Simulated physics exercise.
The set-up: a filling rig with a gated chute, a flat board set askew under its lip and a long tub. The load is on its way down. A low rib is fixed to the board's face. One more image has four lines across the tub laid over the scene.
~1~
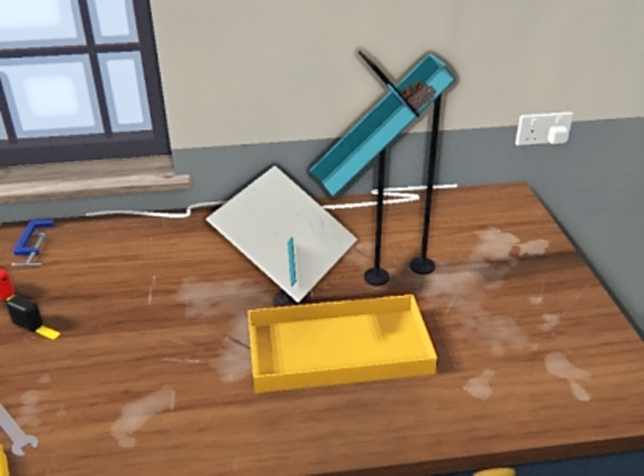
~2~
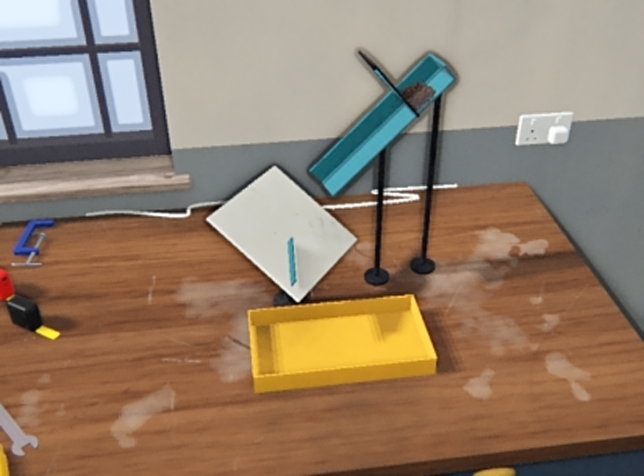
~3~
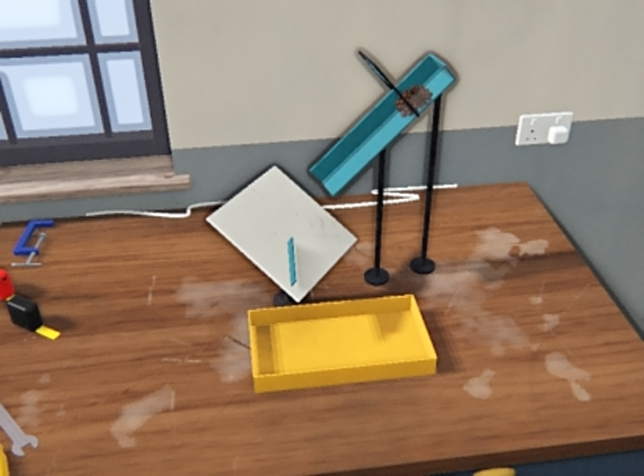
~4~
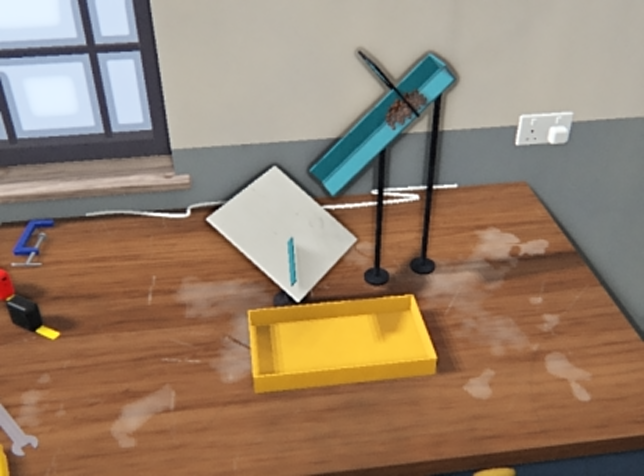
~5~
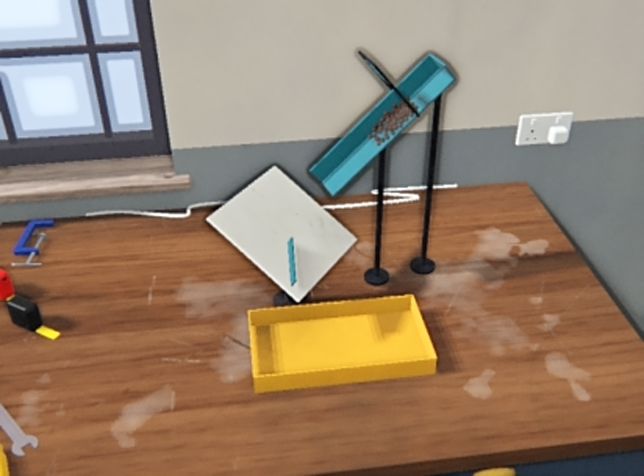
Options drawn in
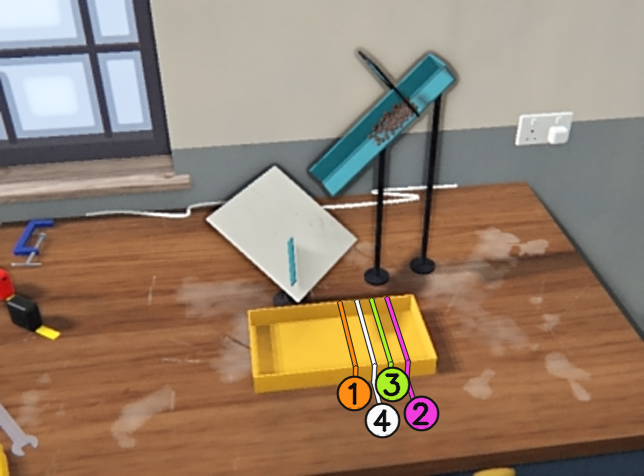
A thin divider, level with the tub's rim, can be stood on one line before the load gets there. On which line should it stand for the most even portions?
I would pick line 1.
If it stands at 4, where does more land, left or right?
The left side.
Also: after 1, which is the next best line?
Line 4.
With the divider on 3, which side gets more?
Left.
On the marked copy, line 1 crosses the front rim at (355, 366); line 2 crosses the front rim at (407, 361); line 3 crosses the front rim at (390, 363); line 4 crosses the front rim at (374, 364).
With 1, of what is caught, about two thirds on the left of the divider, about a third on the right.
With 2, of what is caught, nearly all on the left of the divider, a stray few on the right.
With 3, of what is caught, nearly all on the left of the divider, a small part on the right.
With 4, of what is caught, most on the left of the divider, about a quarter on the right.
